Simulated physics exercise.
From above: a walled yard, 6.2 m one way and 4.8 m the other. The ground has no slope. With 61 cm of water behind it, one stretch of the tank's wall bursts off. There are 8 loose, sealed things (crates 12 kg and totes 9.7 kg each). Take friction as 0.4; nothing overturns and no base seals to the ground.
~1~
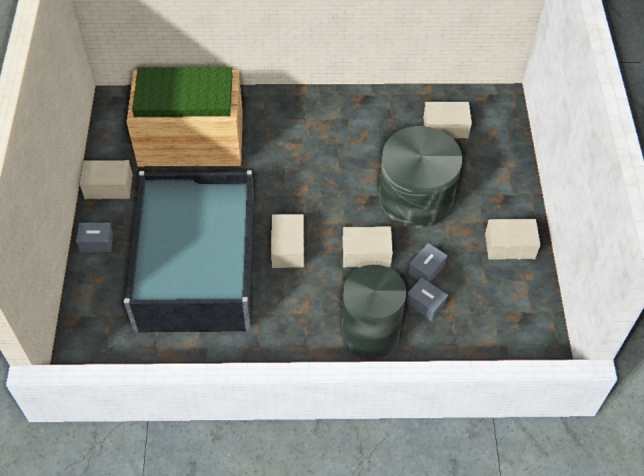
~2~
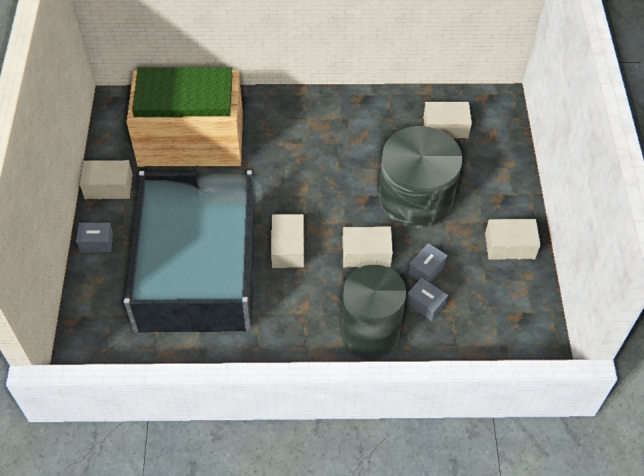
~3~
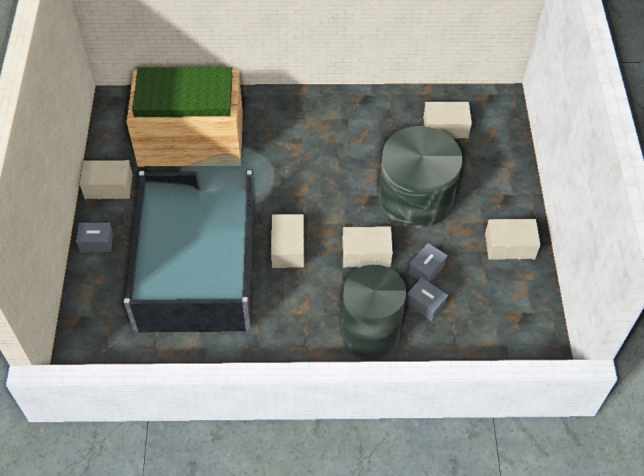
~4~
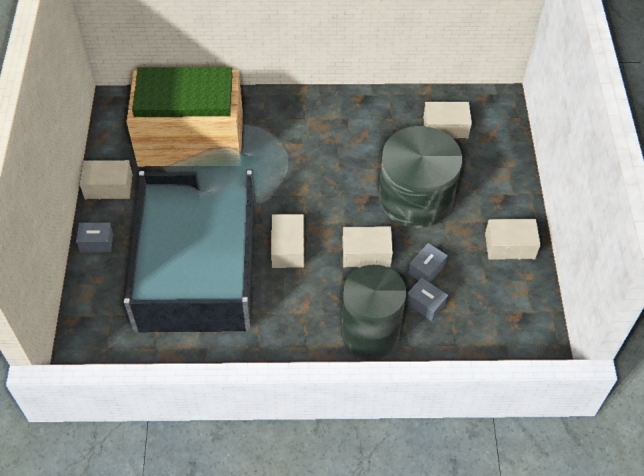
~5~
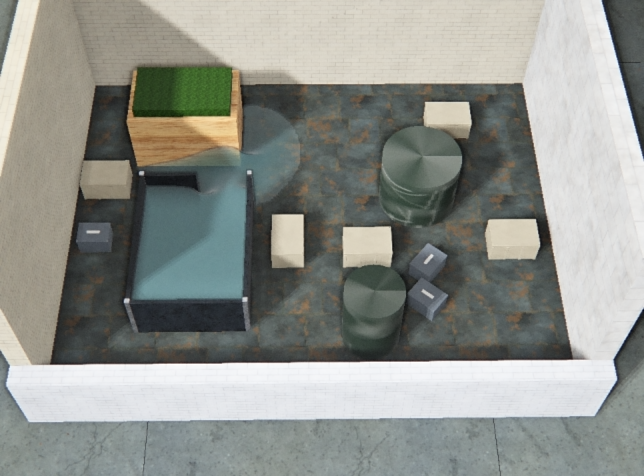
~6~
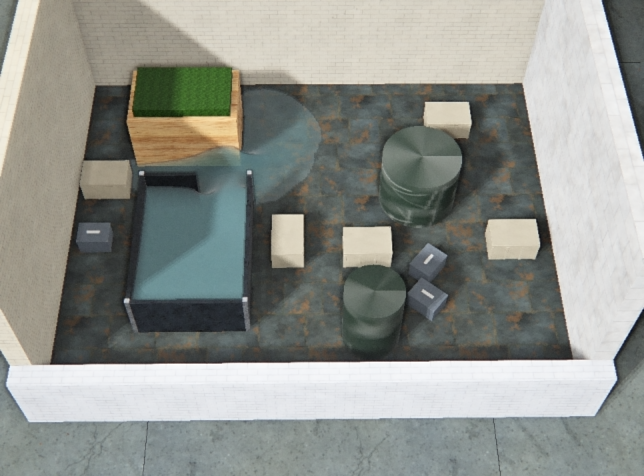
A walled yard held a dark-framed tank of bluish water among crates and drums, and water slipped out past its upper right corner, spreading in a thin, rounded sheet while everything else stayed put.
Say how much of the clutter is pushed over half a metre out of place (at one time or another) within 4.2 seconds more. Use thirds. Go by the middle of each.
That comes to between one and two thirds.
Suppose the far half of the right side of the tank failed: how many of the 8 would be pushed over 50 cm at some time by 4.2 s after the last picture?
In that case 6 of them.
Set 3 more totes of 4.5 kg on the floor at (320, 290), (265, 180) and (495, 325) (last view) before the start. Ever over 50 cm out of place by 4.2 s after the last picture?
In that order: Less, over, under.
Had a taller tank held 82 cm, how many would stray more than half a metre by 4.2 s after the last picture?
Then 4.
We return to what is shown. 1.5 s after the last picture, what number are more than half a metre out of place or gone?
0 of them.
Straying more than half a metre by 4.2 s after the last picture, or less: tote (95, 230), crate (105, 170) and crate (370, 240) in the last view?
In turn: Past it, past it, under.
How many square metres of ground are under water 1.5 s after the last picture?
About 13 m2.
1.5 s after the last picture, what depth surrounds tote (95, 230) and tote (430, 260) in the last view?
About 5 and 0 cm.
Then, 0.4 s after the last picture 0 of 8 are over 50 cm from their spots; 0 afloat.
Then, 1.5 s after the last picture 0 of 8 are over 50 cm from their spots; 1 afloat.
Then, 2.8 s after the last picture 3 of 8 are over 50 cm from their spots; 2 afloat.
Then, 4.2 s after the last picture 4 of 8 are over 50 cm from their spots, and 4 have been at some point; 1 afloat.
